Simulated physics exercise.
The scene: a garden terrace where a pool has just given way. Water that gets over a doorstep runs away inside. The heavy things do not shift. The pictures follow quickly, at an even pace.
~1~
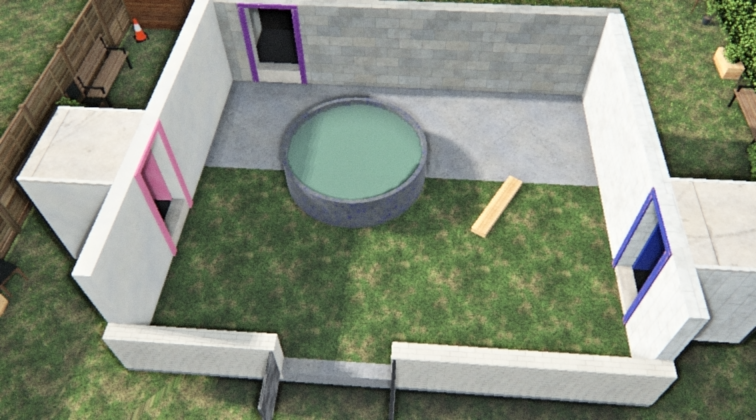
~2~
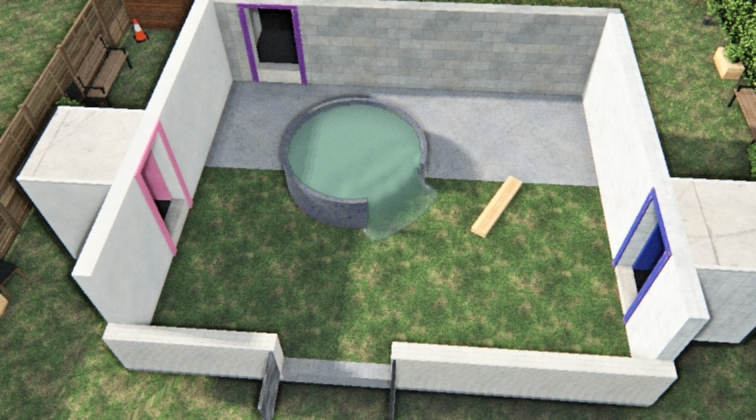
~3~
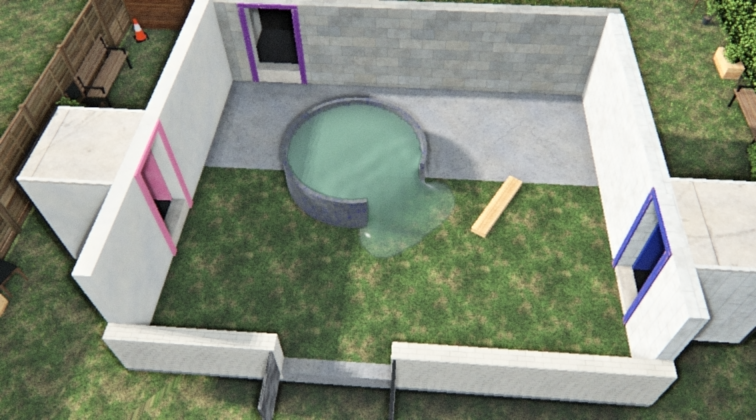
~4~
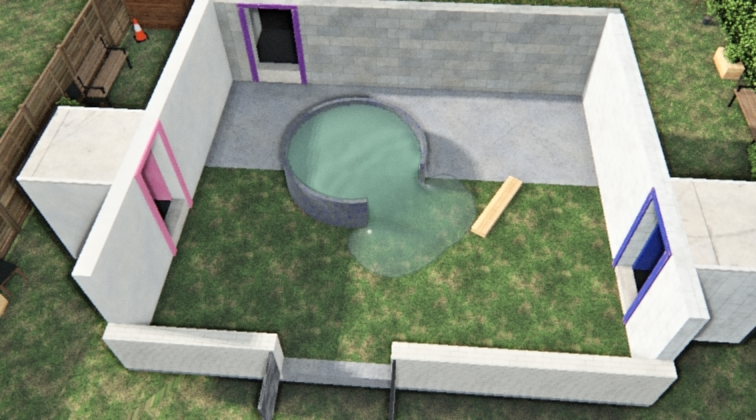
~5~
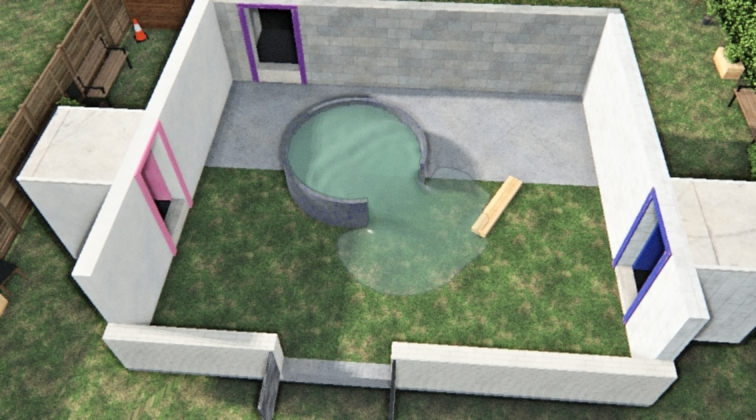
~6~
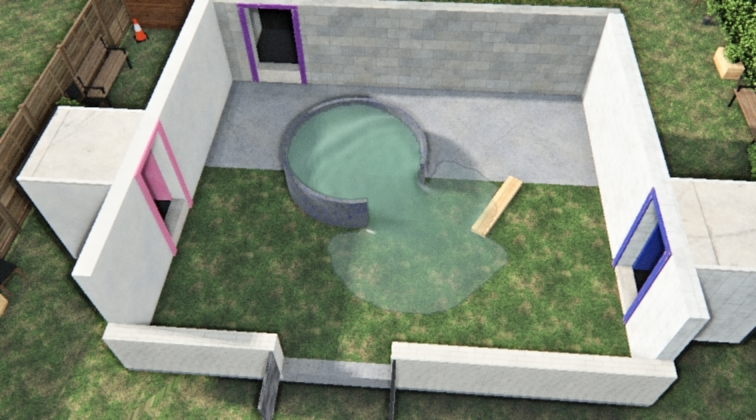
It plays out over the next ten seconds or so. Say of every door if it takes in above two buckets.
The purple door holds within the limit; the blue door floods; the pink door holds within the limit.
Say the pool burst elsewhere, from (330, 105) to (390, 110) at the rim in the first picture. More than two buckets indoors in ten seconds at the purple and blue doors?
My reading: The purple one is under; the blue one stays under.
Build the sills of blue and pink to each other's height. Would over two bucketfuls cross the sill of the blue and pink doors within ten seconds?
Then: The blue door lets less in; the pink door keeps below it.
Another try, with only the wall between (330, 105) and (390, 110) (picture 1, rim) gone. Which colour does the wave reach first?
I say the one in purple.
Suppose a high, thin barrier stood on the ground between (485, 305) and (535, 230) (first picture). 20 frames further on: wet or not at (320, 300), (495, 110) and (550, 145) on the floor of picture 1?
One after the other: Covered, under water, under water.
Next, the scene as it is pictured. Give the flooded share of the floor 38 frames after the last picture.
I make it 70 per cent.
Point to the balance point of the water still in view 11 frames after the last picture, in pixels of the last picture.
Near (406, 217).
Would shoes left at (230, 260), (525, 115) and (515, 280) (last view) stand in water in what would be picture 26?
In turn: Dry, under water, wet.
A moment on, water covers 25 % of the floor; the purple door not reached, the blue door not reached, the pink door not reached.
Next, water covers 40 % of the floor; the purple door not reached, the blue door wet at the sill, nothing in, the pink door not reached.
Then, water covers 55 % of the floor; the purple door not reached, the blue door under two buckets in, the pink door not reached.
Later, water covers 70 % of the floor; the purple door not reached, the blue door over two buckets in, the pink door not reached.
In the end, water covers 85 % of the floor; the purple door wet at the sill, nothing in, the blue door over two buckets in, the pink door not reached.
